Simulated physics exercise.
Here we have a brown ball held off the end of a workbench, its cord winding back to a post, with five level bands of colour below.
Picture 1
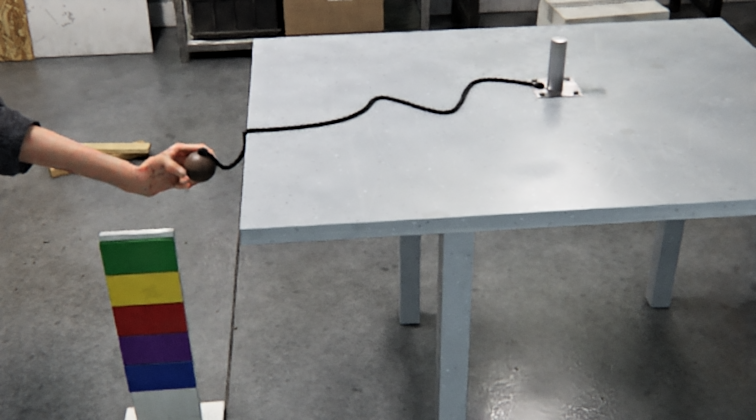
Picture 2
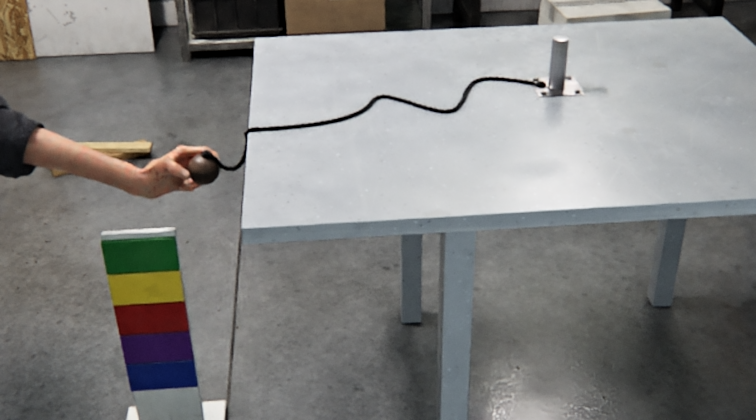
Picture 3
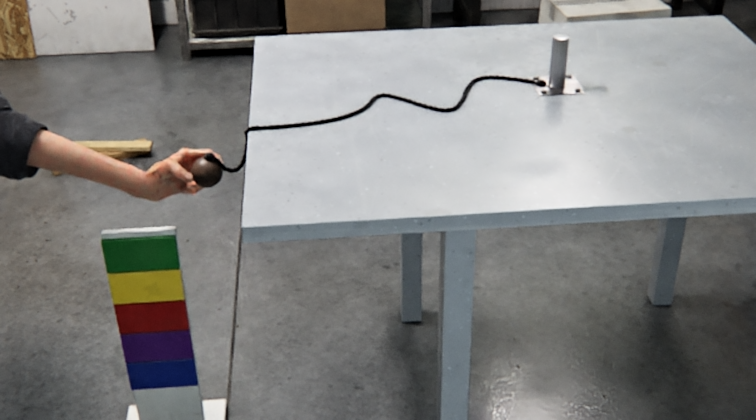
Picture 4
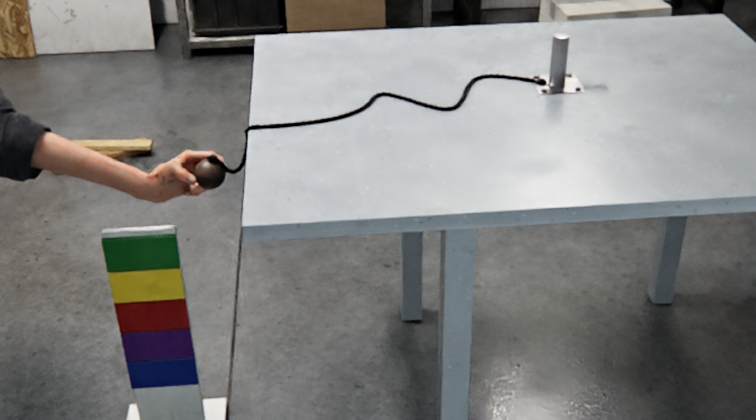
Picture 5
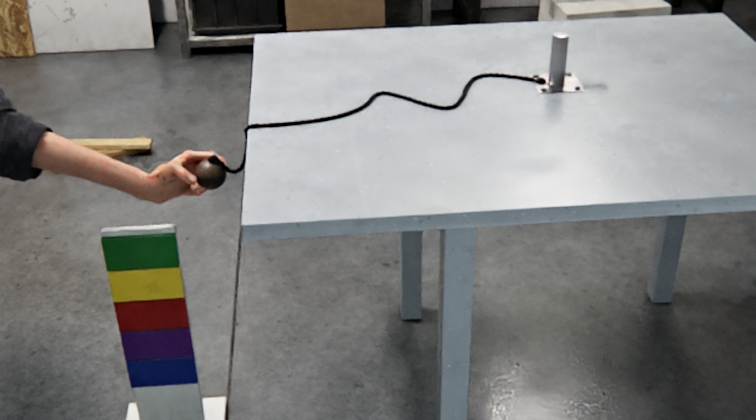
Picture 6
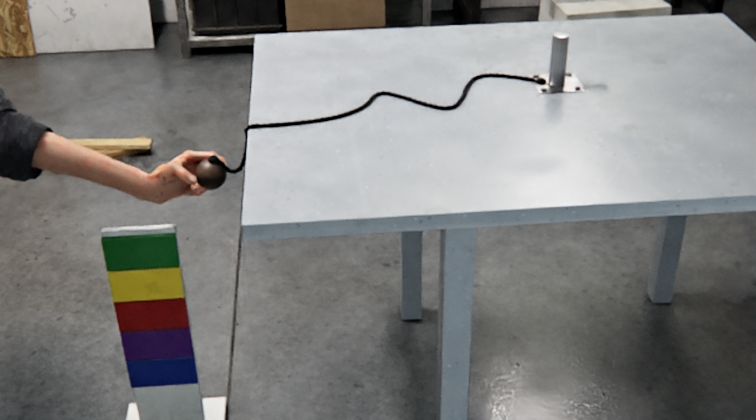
At first, a hand reaching in from the left holds a brown ball just off a workbench's edge, above a board with green, yellow, red, purple and blue bands. The hand and ball shift very slightly right and down, then stay nearly still, while the black cord winds back to the post.
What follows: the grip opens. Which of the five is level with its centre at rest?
Its centre hangs level with the yellow band.
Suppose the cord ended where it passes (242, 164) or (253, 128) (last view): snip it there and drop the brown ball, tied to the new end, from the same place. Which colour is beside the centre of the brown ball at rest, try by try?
Taking them in turn: Green; above them all.
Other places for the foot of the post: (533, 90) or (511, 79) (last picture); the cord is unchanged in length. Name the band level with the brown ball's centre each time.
One after the other, red; red.
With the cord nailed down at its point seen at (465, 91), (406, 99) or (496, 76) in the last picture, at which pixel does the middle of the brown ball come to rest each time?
Near (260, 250), (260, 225) and (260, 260).
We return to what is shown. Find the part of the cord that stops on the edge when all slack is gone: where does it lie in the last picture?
The one at (336, 117).
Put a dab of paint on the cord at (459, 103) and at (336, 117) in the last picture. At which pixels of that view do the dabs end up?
The first at (415, 98), the second at (251, 119).
Early on, ball near (282, 267); level with yellow.
Midway, ball near (251, 274); level with yellow.
Finally, ball near (261, 272); level with yellow. Its middle rests at the yellow band.
